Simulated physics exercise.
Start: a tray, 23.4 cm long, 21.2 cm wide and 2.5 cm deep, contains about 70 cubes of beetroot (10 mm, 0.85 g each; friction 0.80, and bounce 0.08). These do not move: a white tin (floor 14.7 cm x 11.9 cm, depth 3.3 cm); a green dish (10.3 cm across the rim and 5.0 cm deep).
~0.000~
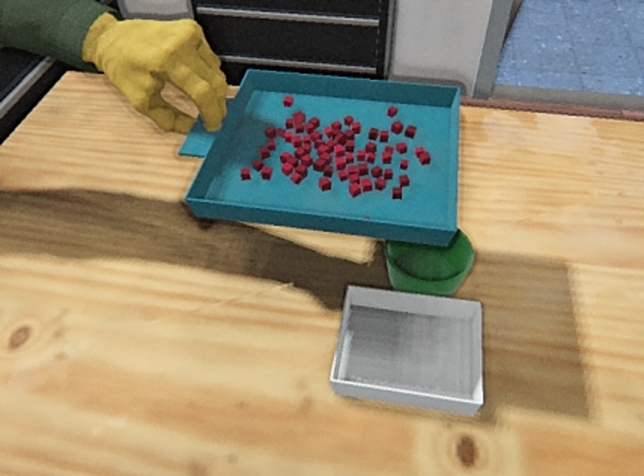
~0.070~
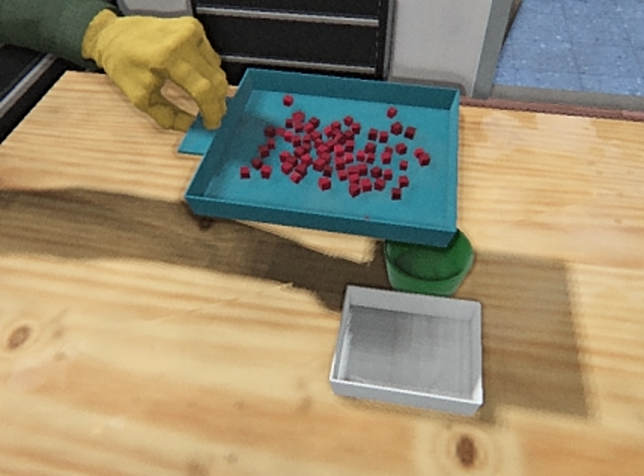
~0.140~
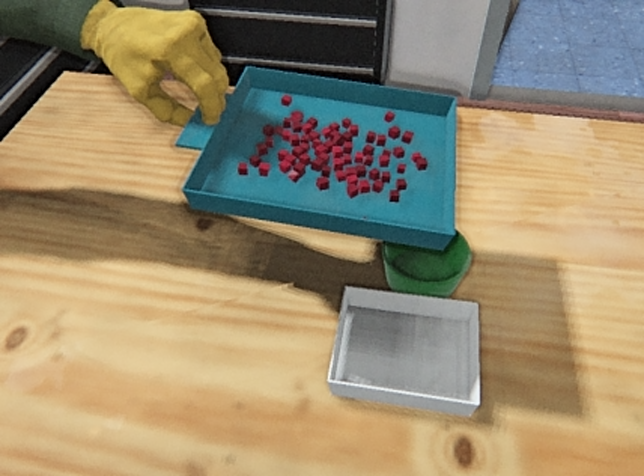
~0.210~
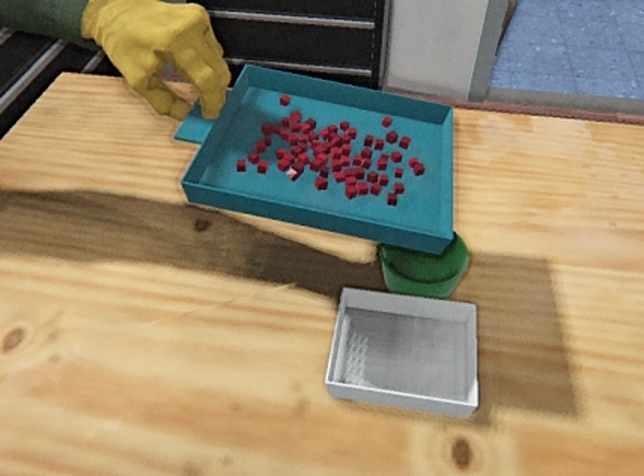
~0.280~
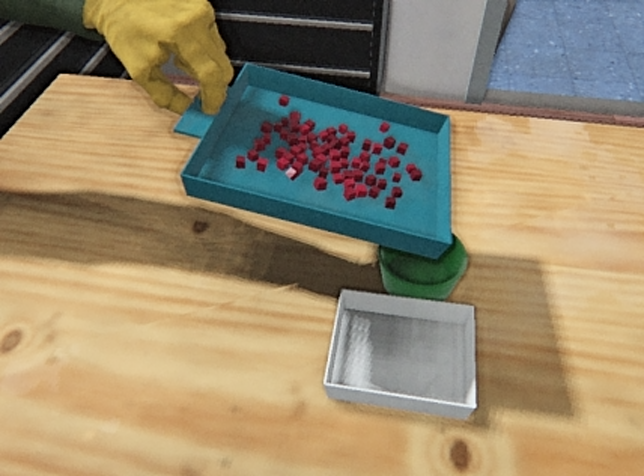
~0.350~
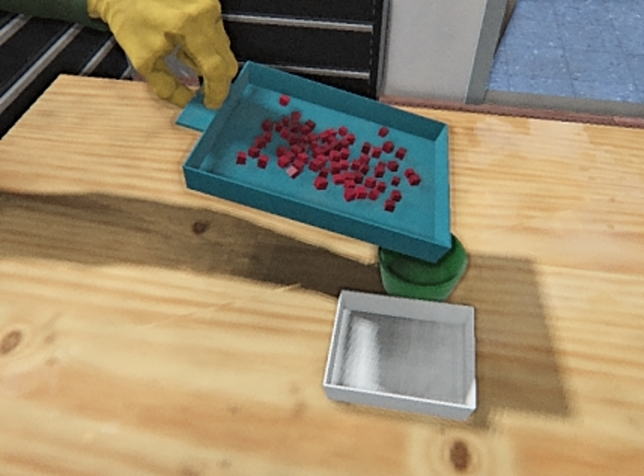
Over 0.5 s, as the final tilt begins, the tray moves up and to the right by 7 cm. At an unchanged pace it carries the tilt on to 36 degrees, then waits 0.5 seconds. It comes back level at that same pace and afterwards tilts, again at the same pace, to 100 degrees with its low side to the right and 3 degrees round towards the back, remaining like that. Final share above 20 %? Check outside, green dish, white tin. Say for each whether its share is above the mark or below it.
Outside: Above the mark; green dish: Above the mark; white tin: Below the mark.
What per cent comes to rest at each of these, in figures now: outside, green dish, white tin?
Outside gets 50, the green dish 50, the white tin 5.
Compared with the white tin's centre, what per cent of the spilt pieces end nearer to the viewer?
Roughly 0 percent.
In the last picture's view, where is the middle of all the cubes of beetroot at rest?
Somewhere around (414, 255) in the final picture.
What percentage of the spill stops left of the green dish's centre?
Share of spill: Approx. 70 %.
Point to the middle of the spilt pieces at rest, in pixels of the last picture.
(409, 226).
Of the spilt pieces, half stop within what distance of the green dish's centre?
That comes to some 10 cm from the centre.
After 1.54 s, tilt 27 degrees; tray 100 %; middle of all pieces on or above the table near (405, 170).
After 2.54 s, tilt 18 degrees; tray 100 %; middle of all pieces on or above the table near (464, 135).
Then, at 3.45 s, tilt 65 degrees; tray 100 %; middle of all pieces on or above the table near (422, 171).
After 4.33 s, tilt 100 degrees; green dish 40 %, outside 40 %, tray 15 %; middle of all pieces on or above the table near (410, 242).
By 5.6 s all is still; green dish 50 %, outside 50 %, white tin 5 %, tray 0 %.
